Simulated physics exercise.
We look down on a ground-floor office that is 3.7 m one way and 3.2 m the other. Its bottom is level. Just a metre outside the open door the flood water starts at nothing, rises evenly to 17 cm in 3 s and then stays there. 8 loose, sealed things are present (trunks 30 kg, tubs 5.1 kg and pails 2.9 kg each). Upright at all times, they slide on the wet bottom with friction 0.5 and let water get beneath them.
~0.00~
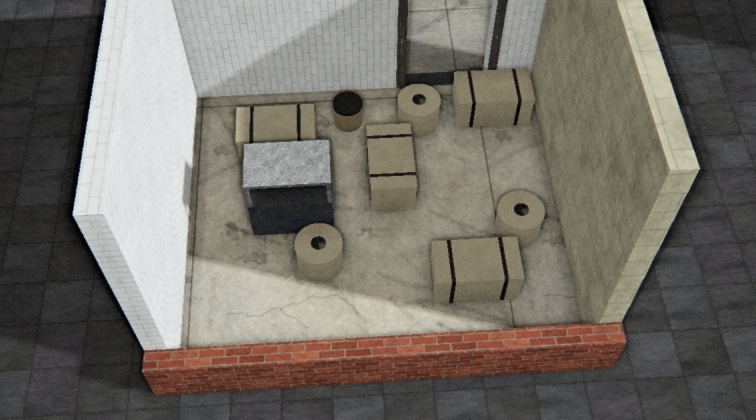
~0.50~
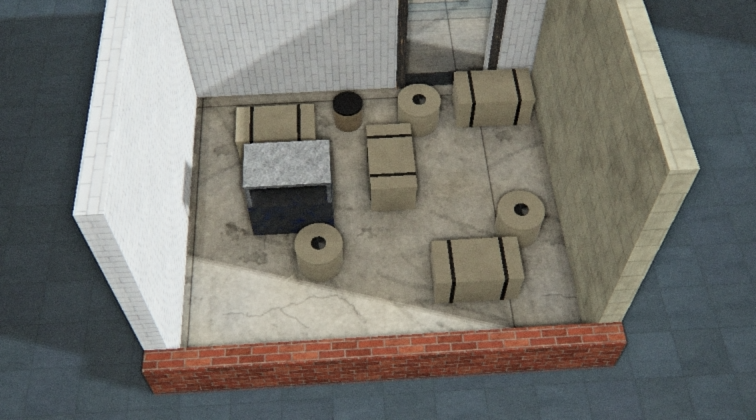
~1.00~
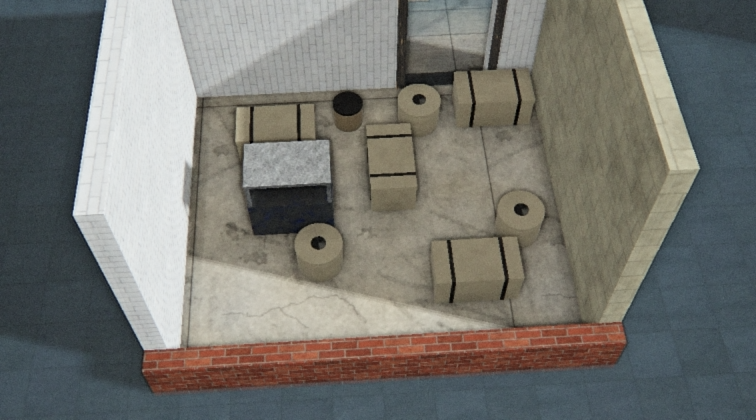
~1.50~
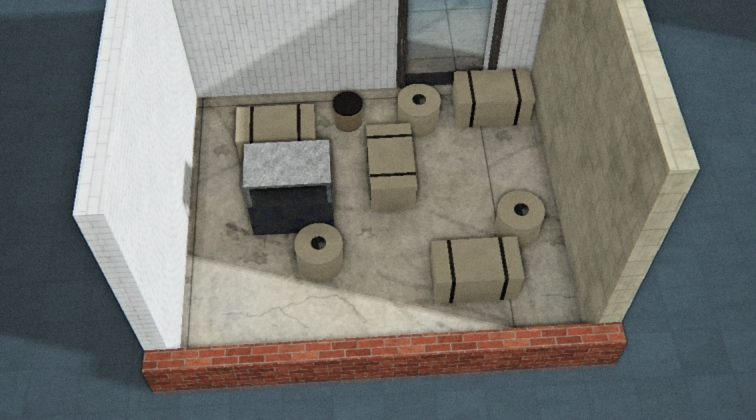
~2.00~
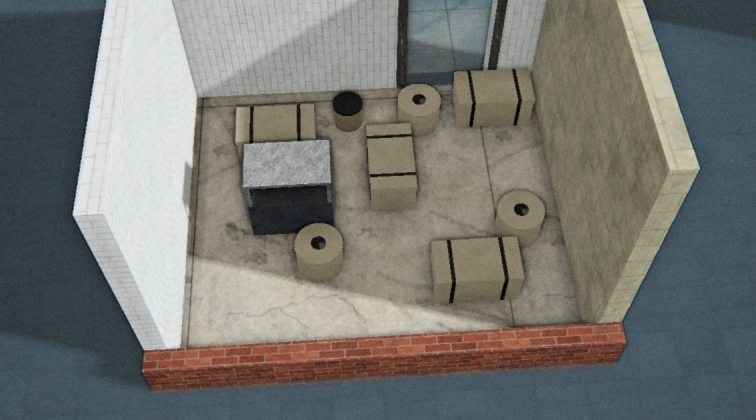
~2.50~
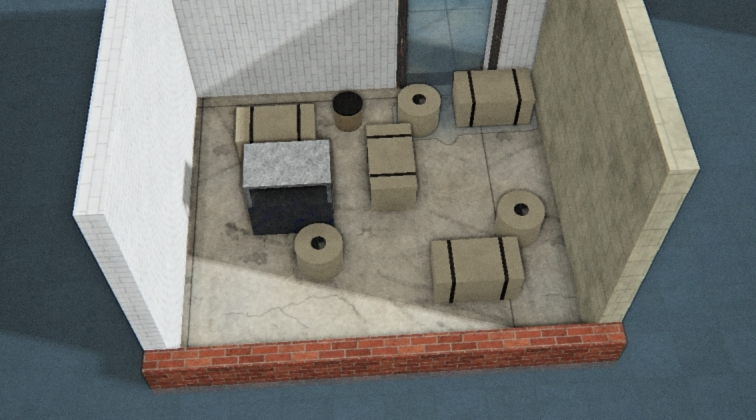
Water spreads over the dark paving outside a small walled room, turning the tiles from grey to blue and gradually blurring their lines. Bluish water then shows beyond the open doorway at the back, creeping nearer the threshold, while the strapped boxes, round containers and grey-topped block inside stay still.
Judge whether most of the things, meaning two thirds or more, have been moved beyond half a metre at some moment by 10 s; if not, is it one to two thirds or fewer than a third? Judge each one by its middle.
Yes, two thirds or more.
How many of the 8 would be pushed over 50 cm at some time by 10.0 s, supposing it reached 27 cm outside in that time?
Under that setup the answer is 6.
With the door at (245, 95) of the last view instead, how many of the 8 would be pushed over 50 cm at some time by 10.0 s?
Result: 2 of them.
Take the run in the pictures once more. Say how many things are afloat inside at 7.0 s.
The number is 2.
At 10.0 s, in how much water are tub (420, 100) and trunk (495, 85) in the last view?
About 5 and 11 cm.
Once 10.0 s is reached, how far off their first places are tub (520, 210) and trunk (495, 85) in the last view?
Shifts: 100 cm / 200 cm.
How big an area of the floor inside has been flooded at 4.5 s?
Wet area: Approx. 4.5 m2.
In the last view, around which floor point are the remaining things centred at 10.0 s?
At about (365, 214).
After 3.5 s 0 of 8 are over 50 cm from their spots; 0 afloat.
After 4.5 s 2 of 8 are over 50 cm from their spots; 1 afloat.
After 7.0 s 4 of 8 are over 50 cm from their spots; 2 afloat.
After 10.0 s 6 of 8 are over 50 cm from their spots, and 6 have been at some point; 6 afloat.
